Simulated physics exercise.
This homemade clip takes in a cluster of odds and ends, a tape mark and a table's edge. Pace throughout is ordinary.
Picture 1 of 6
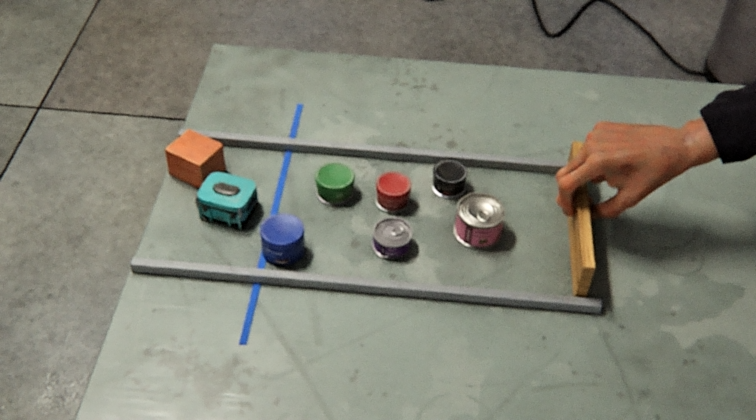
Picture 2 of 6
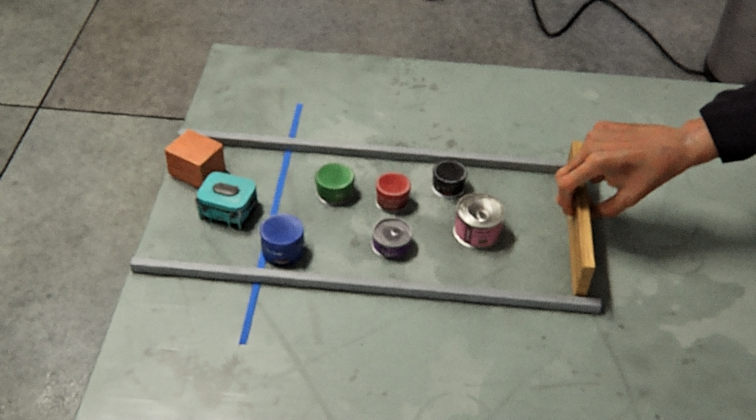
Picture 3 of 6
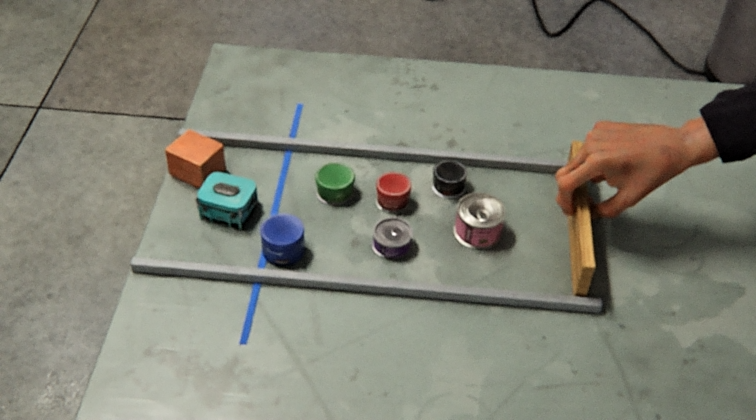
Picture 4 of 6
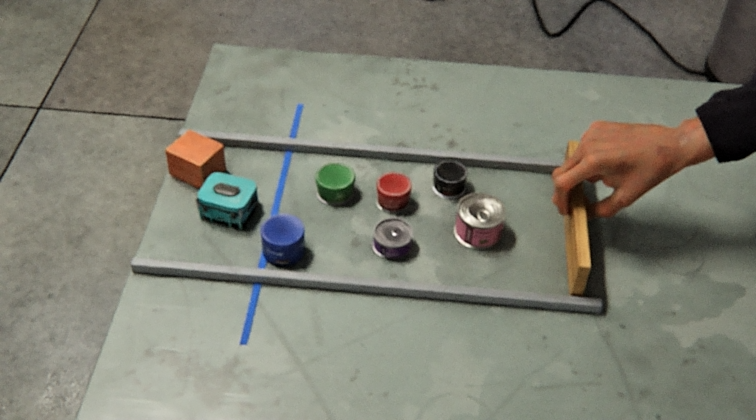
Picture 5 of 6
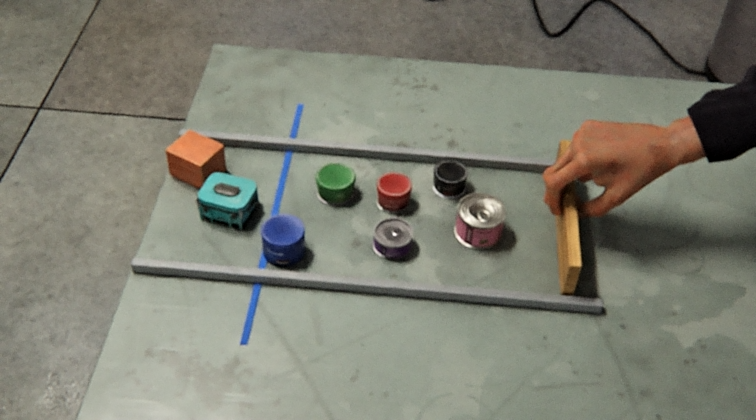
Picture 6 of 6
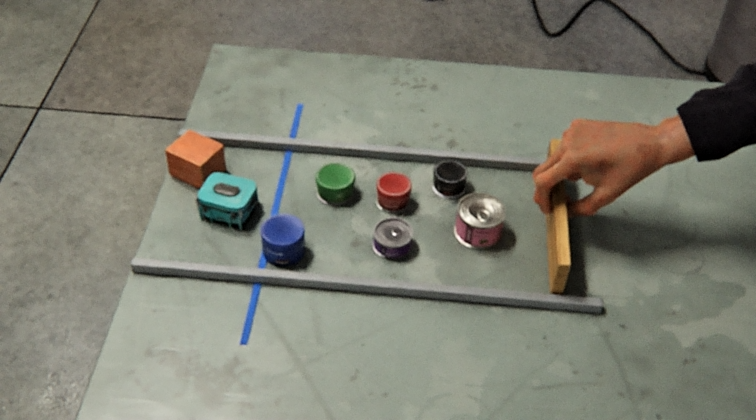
A grey-green tabletop on a tiled floor is seen from above at an angle by a still camera, with two grey rails running across it. Between them, from left to right, sit an orange block, a turquoise case, a blue tub by a blue tape line, and green, red, purple, black and pink containers. A hand at right holds a wooden board still, then slides it slightly left, touching nothing else.
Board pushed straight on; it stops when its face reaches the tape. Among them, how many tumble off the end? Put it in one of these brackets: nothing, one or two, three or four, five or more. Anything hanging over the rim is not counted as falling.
Missing: None.
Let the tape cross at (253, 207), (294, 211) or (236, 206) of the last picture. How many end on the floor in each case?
0, 0, 1.
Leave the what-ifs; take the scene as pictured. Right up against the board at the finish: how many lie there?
4.
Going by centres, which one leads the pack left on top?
Orange block.
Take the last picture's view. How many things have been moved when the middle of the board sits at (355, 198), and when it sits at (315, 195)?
Well, it's 5 at the first one and 6 at the second.
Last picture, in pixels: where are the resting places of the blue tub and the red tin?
First (204, 236), then (263, 179).
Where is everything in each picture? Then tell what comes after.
The first frame shows orange block (196, 159); turquoise case (228, 200); blue tub (283, 240); board (579, 217); tape (275, 209).
The second frame shows turquoise case (228, 200); red tin (393, 193).
The third frame shows blue tub (283, 240); pink pot (480, 221).
The fourth frame shows orange block (196, 160); green pot (335, 184).
The fifth frame shows turquoise case (229, 201); black tin (450, 180).
The sixth frame shows orange block (196, 160); turquoise case (229, 201); blue tub (283, 240); board (556, 215); tape (275, 209).
Soon after, none off yet; orange block at rest near (196, 160); turquoise case at rest near (229, 201); blue tub at rest near (283, 240).
At rest, the number that fall off is zero.
